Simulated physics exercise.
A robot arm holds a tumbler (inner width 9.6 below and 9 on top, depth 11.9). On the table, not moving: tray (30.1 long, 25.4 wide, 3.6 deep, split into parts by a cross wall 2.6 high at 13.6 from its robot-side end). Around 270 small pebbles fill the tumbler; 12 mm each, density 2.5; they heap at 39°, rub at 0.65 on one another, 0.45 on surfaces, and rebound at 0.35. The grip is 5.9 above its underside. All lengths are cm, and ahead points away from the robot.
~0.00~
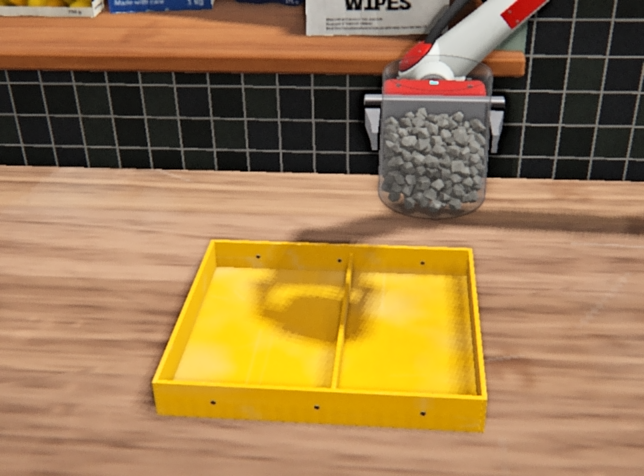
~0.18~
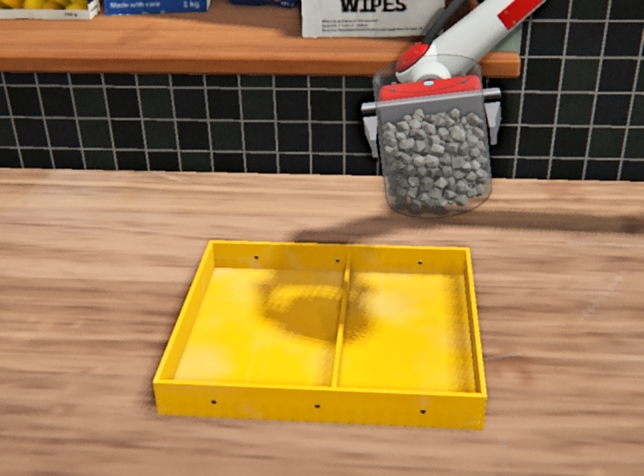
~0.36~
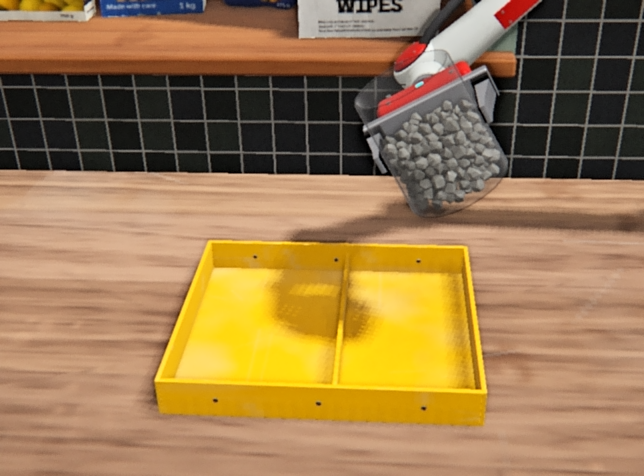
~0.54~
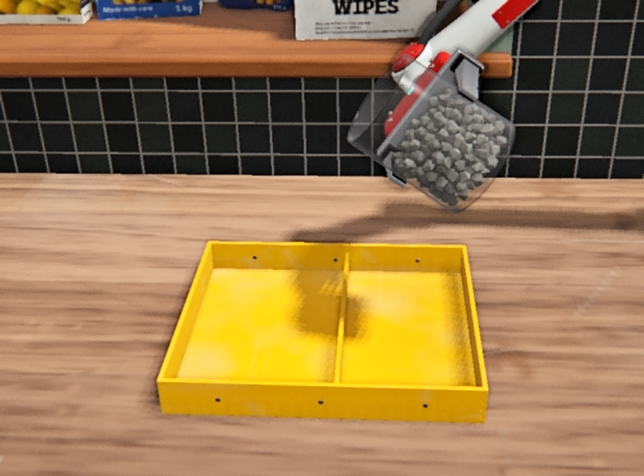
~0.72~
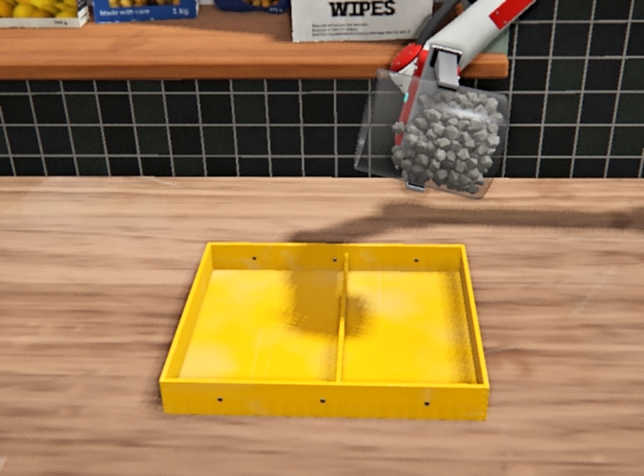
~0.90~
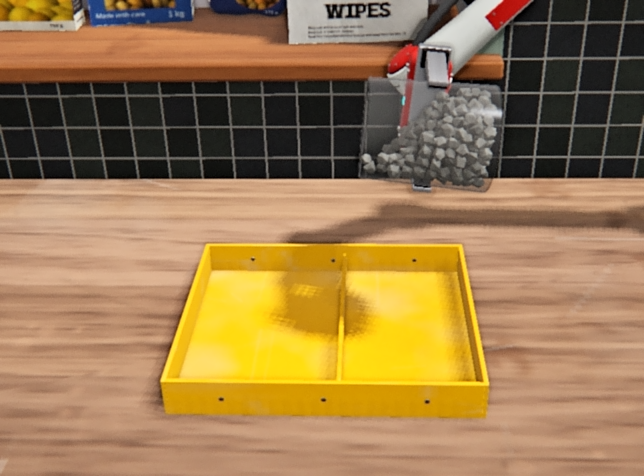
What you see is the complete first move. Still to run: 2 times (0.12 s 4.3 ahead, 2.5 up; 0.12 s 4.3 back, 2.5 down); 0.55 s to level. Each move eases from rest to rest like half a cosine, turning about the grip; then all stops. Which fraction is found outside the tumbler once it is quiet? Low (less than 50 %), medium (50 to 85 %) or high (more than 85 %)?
Outside the tumbler the share is medium, 50 to 85 %.
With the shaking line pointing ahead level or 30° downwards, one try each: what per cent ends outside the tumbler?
About 55 and 20 per cent.
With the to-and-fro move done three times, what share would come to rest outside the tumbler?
It would be near 80 per cent.
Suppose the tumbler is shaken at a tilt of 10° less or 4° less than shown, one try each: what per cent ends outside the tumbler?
Some 50 and 65 per cent.
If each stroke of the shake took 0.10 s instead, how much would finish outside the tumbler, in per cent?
Then about 85 per cent.
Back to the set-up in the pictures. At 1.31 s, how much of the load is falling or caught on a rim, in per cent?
Some 3 per cent.
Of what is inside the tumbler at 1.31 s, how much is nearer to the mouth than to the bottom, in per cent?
Some 80 per cent.
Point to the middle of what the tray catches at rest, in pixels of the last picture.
Near (268, 329).
After 1.31 s, tilted 84° forward, highest piece 27 above the table; 155 in the tumbler, 102 in the far-side part, 6 in the robot-side part, 8 in flight or on a rim.
After 1.72 s, tilted 26° forward, highest piece 26 above the table; 183 in the far-side part, 80 in the tumbler, 8 in the robot-side part.
After 2.13 s, level, highest piece 23 above the table; 183 in the far-side part, 80 in the tumbler, 8 in the robot-side part.
After 3.18 s, level, highest piece 23 above the table; 183 in the far-side part, 80 in the tumbler, 8 in the robot-side part.
At rest, 183 in the far-side part, 80 in the tumbler, 8 in the robot-side part. That is 70 % outside the tumbler.
